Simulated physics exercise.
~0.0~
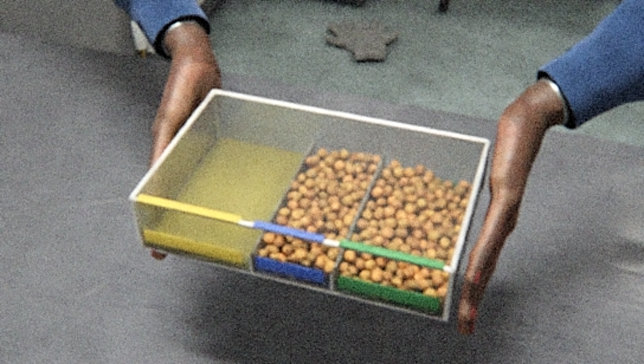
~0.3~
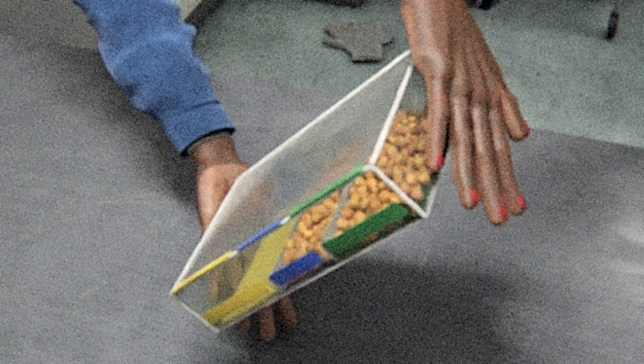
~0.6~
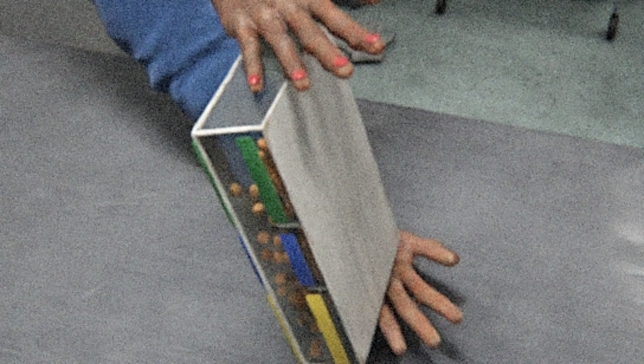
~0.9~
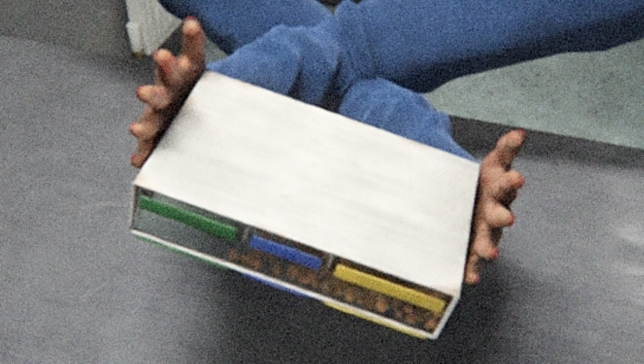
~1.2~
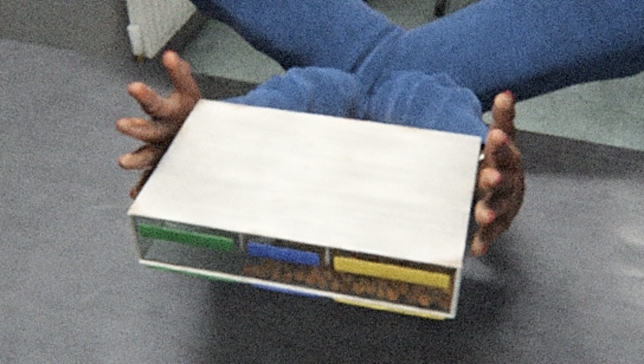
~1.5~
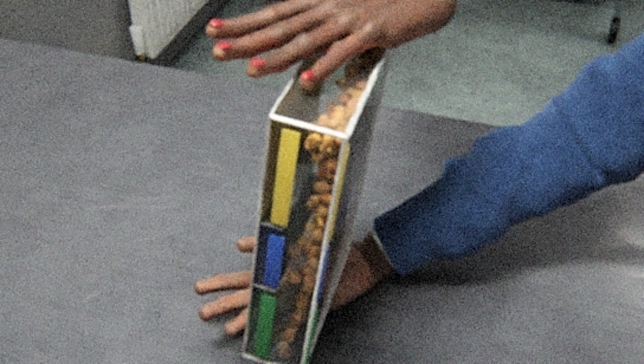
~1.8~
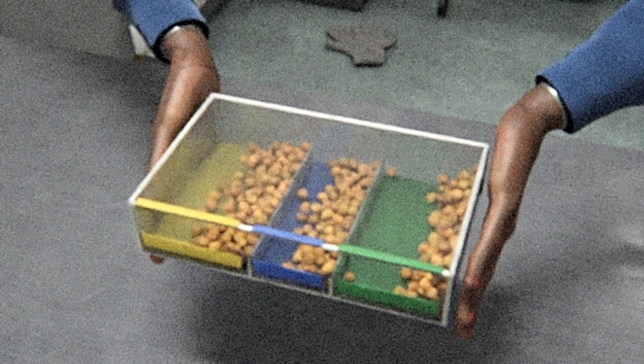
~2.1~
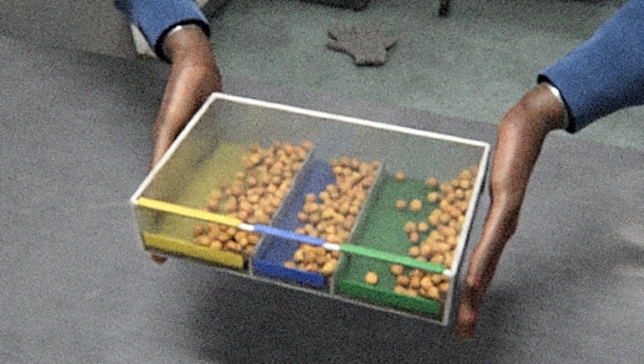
A clear-lidded box with yellow, blue and green compartments from left to right is held in two hands above a grey table, seen from slightly above. Roasted chickpeas fill the blue and green compartments, while the yellow one looks empty. The hands, in blue sleeves, tip the box onto its side and over until its pale underside faces up, and the chickpeas shift inside. After being held upside down, the box swings up on end and returns upright. It ends held level, with chickpeas spread among all three compartments.
